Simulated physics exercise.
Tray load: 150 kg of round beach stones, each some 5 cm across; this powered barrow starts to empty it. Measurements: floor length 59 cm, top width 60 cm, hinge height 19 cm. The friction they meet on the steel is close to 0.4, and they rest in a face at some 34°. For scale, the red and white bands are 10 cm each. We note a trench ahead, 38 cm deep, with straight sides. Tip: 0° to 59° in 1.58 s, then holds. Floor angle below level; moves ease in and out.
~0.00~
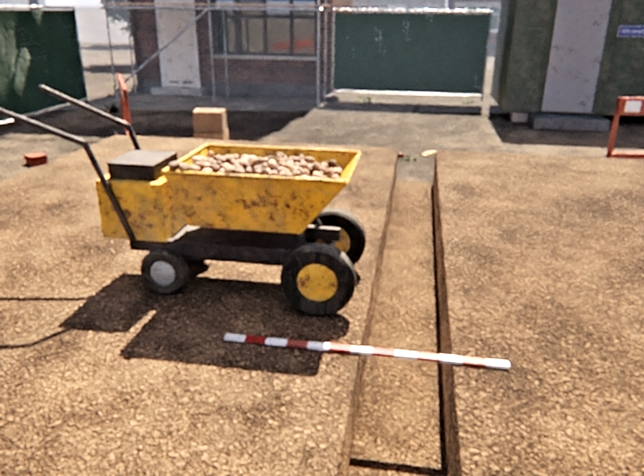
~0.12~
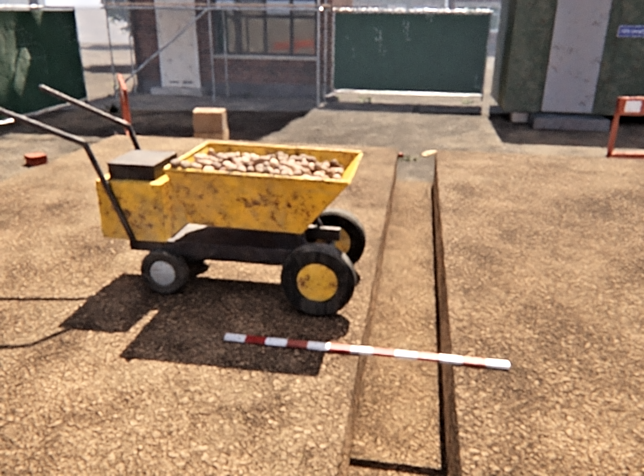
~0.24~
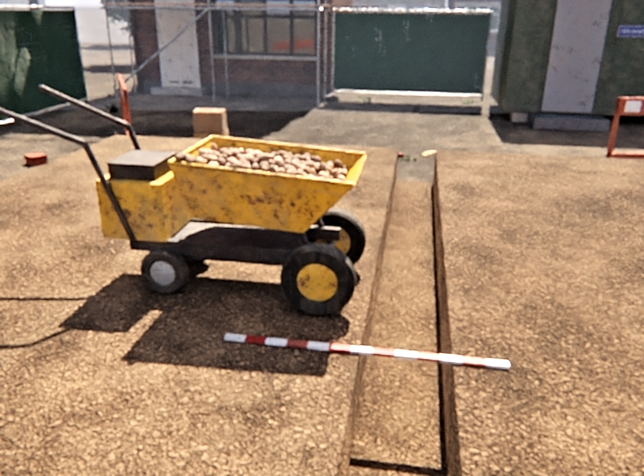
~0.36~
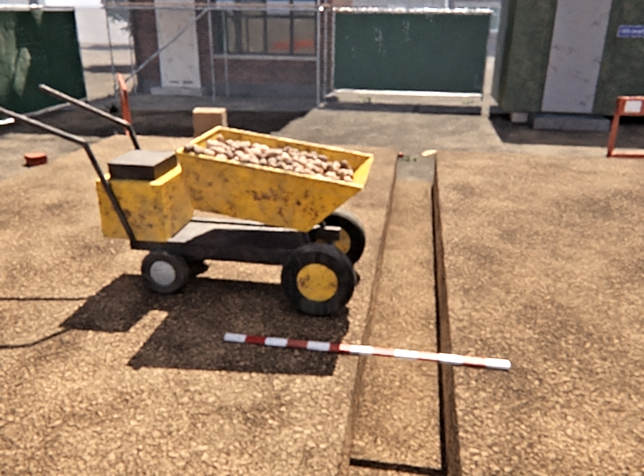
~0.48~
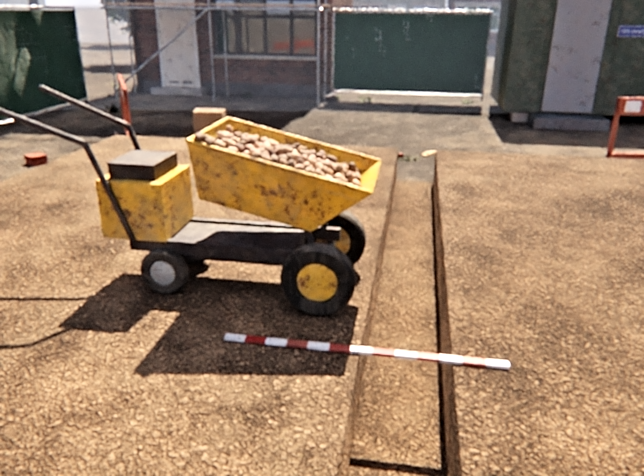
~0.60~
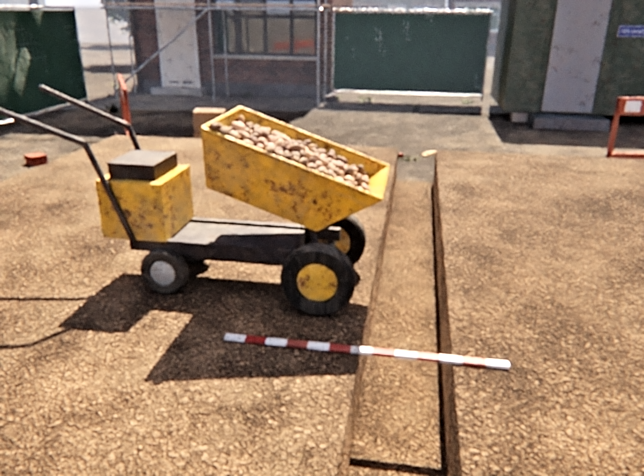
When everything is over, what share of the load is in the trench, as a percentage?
Close to 42 in a hundred.
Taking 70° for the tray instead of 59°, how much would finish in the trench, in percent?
Expect roughly 35 per cent.
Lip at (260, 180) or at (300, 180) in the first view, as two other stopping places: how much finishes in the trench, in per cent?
I'd say some 80 per cent and some 80 per cent.
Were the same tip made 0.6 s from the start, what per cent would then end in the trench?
It'd be some 25 per cent.
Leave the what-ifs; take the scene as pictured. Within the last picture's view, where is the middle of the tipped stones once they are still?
Resting centre: About (459, 297).
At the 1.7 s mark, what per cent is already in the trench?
Some 10 per cent of the load by that point.
After 1.2 s the floor is at 50°; 100 % in the tray; the foremost stones are at (424, 223).
After 1.7 s the floor is at 59°; 65 % in the tray, 9 % in the trench, 26 % past the trench; the foremost stones are at (520, 300).
After 2.0 s the floor is at 59°; 40 % in the tray, 14 % in the trench, 46 % past the trench; the foremost stones are at (603, 323).
After 4.0 s the floor is at 59°; 12 % in the tray, 42 % in the trench, 47 % past the trench; the foremost stones are past the picture's edge.
